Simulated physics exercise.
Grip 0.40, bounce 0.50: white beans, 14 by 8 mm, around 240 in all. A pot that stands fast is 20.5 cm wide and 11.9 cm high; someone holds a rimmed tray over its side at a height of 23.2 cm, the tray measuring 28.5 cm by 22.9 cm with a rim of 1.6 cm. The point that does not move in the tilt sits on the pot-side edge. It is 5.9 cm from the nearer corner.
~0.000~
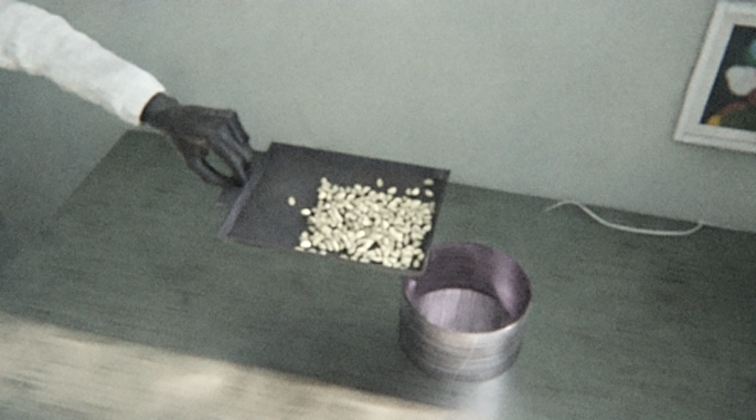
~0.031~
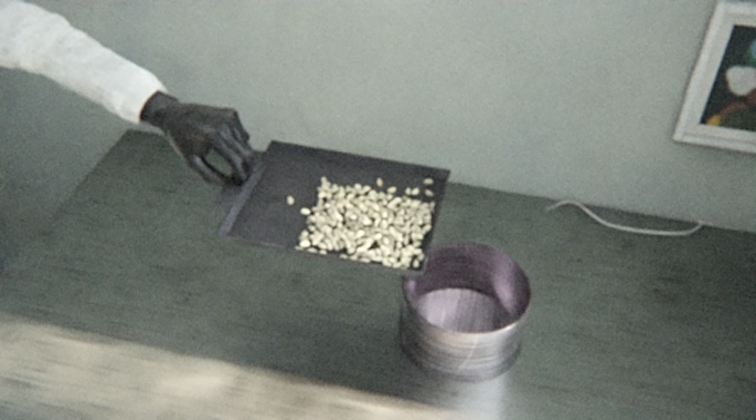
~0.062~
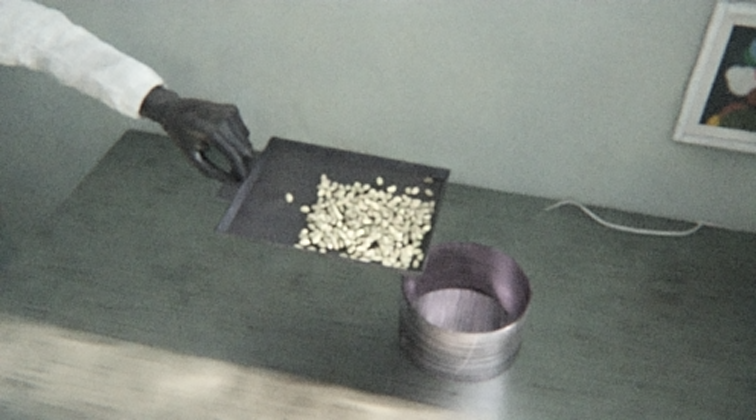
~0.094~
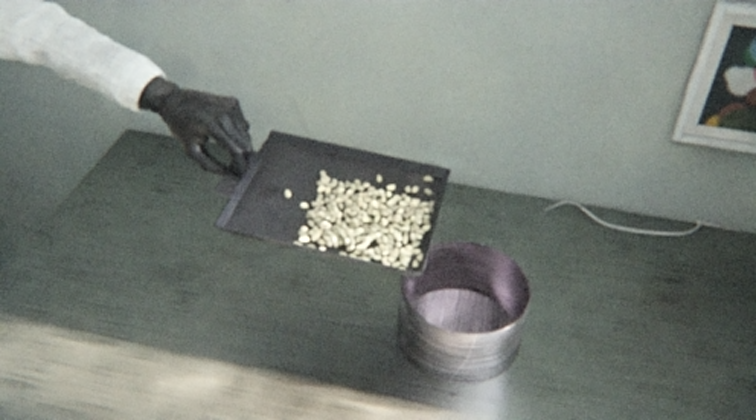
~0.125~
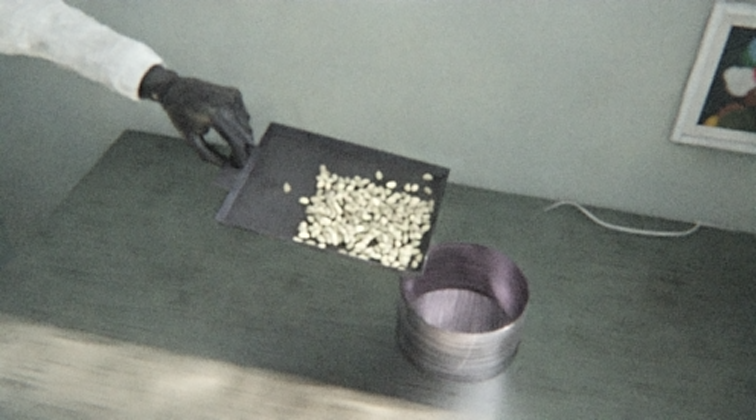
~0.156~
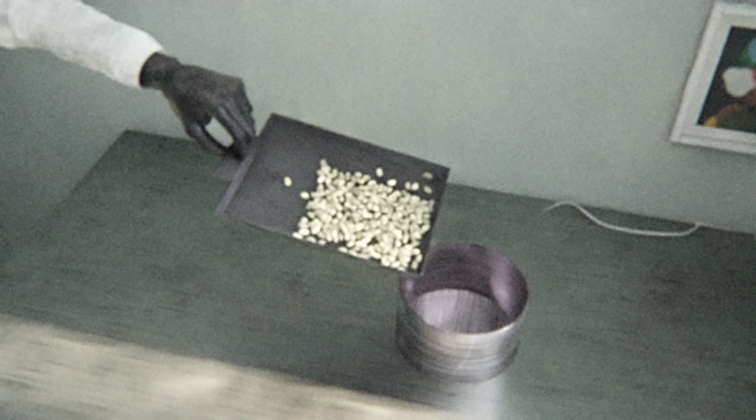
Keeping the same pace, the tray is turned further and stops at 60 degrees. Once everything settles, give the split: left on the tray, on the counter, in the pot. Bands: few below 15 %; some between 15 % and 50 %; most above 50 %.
Tray: Some; counter: Some; pot: Some.
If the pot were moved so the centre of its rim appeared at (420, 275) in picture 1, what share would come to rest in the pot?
About 20 per cent.
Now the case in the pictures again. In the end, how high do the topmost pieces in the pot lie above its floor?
Roughly 1.5 centimetres.
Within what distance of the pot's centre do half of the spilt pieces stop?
Close to 20 cm, give or take.
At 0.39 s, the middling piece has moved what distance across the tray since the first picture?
Roughly 1 cm.
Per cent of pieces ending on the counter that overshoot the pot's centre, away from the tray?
About 70 per cent.
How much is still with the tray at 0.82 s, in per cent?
Of the load, some 40 percent.
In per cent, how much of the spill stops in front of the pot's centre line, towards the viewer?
About 100 per cent.
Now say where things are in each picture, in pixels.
The first picture shows tray tilt 0 degrees, front corners at (222, 232) and (419, 269); middle of the pieces at (371, 224); pot at (467, 284).
The second picture shows tray tilt 0 degrees, front corners at (222, 231) and (419, 269); middle of the pieces at (371, 223).
The third picture shows tray tilt 2 degrees, front corners at (222, 228) and (419, 269); middle of the pieces at (371, 222).
The fourth picture shows tray tilt 4 degrees, front corners at (221, 223) and (419, 270), lowest corner right front; middle of the pieces at (370, 221).
The fifth picture shows tray tilt 7 degrees, front corners at (220, 216) and (418, 270), lowest corner right front; middle of the pieces at (370, 218).
The sixth picture shows tray tilt 11 degrees, front corners at (221, 209) and (418, 272), lowest corner right front; middle of the pieces at (370, 216); pot at (464, 285). Its pace works out near 110 degrees a second.
Then, at 0.39 s, tilt 36 degrees; the tray holds 100 %, the pot 0 %.
Then, at 0.54 s, tilt 53 degrees; the tray holds 100 %, the pot 0 %.
After 0.82 s, tilt 60 degrees; the tray holds 40 %, the pot 20 %.
At rest (2.3 s), tray 25 %, counter 35 %, pot 40 %.
